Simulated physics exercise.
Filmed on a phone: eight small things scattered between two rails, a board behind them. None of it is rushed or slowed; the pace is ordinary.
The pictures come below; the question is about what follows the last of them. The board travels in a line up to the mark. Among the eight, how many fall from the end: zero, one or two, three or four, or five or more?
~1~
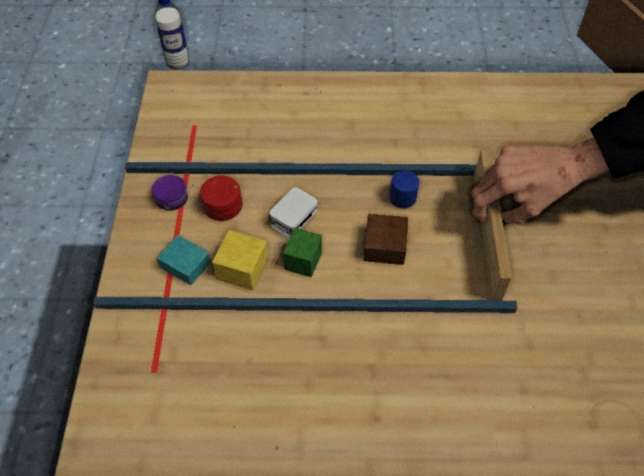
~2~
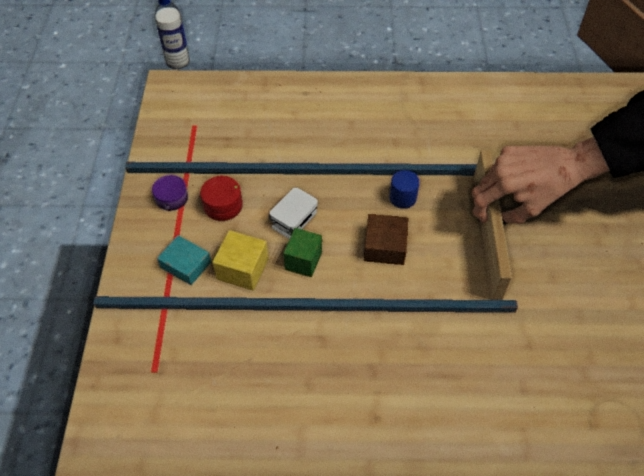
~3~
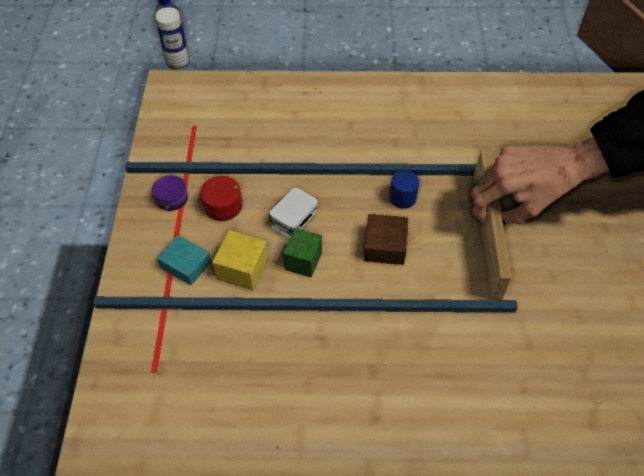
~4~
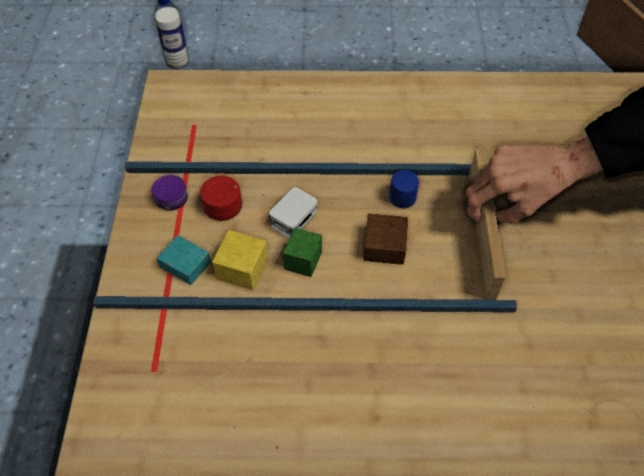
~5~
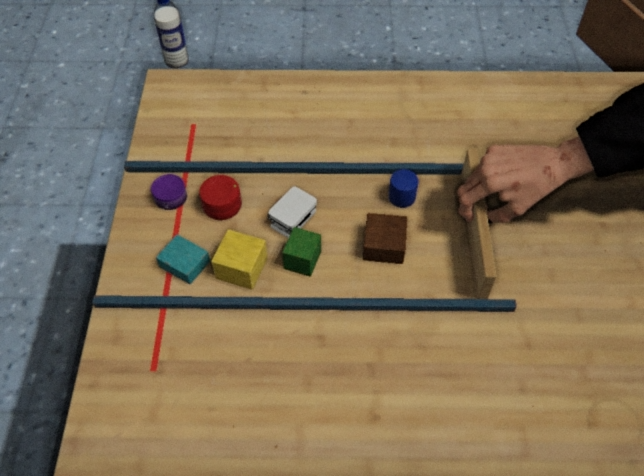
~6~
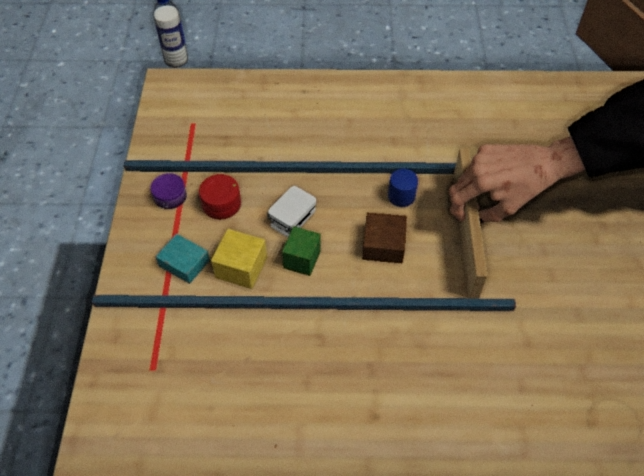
Falling from the end: Three or four.
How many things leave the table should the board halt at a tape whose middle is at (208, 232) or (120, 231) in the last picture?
First 1, second 8.
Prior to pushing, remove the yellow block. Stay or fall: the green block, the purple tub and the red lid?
The green block is kept, the purple tub drops off, the red lid remains up.
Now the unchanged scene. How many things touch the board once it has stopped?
It is in contact with 2.
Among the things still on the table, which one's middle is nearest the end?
The green block.
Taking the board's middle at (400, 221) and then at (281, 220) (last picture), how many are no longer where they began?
First 2 and then 7.
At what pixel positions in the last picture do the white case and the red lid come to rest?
You'll find the white case at roughly (137, 208) and the red lid at roughly (136, 179).
Soon after, none off yet; purple tub at rest near (169, 191); turquoise block at rest near (183, 259); red lid at rest near (220, 197).
After that, none off yet; purple tub moving near (163, 189); turquoise block displaced about its own width near (125, 264); red lid displaced about its own width near (198, 188).
In the end, the number that fall off is three or four; gone, yellow block, turquoise block and purple tub.
